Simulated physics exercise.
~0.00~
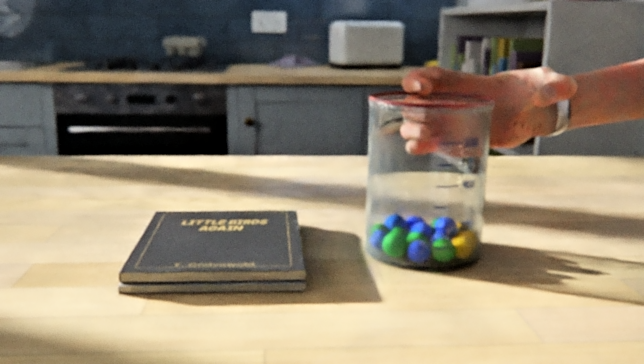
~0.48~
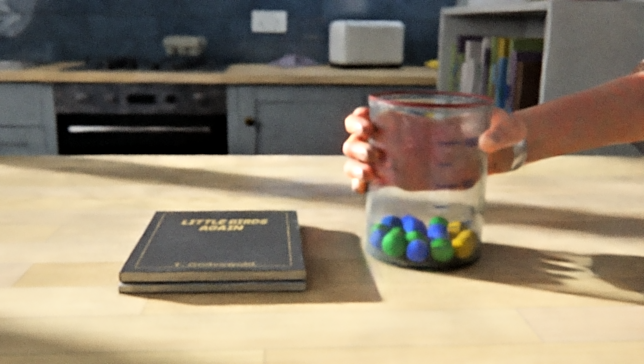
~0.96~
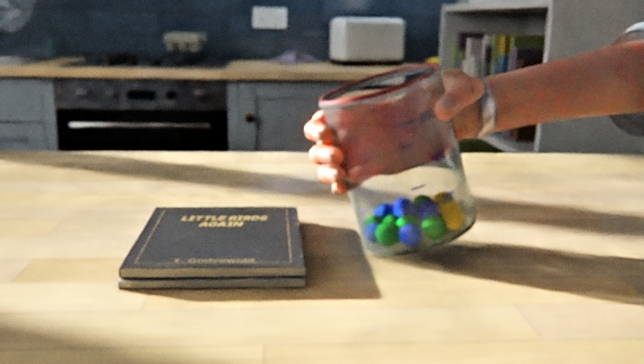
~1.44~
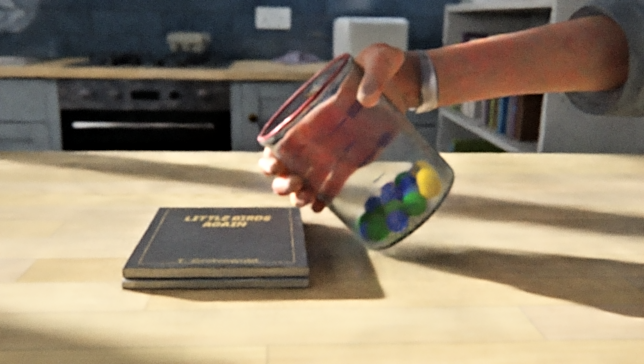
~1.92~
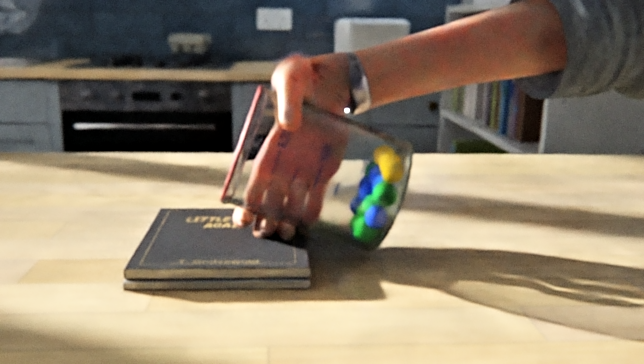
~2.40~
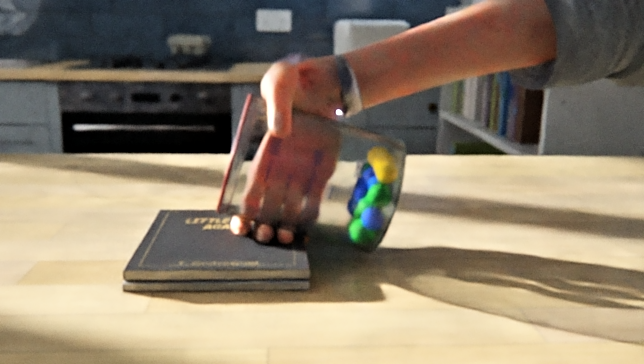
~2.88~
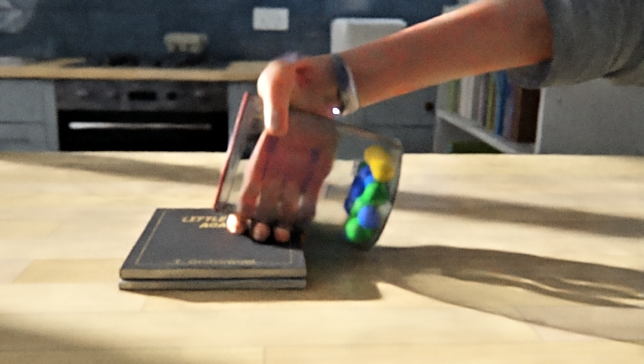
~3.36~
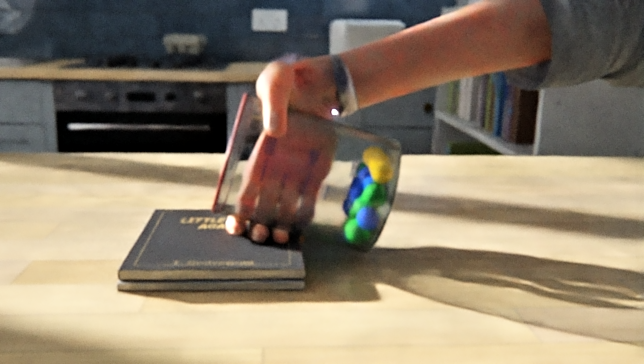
A hand tips a clear, open beaker of blue, green and yellow balls onto its side on a pale wooden kitchen counter, seen from the front by a slightly swaying camera. Two stacked dark books with gold lettering lie to the left, with an oven, cabinets and a bookshelf blurred behind. At first the beaker stands upright as the hand wraps around it from the right. The hand then lifts it and tilts it leftward, further and further, toward the books. It ends held steeply over against the stack, with the balls heaped near its base and none spilled.
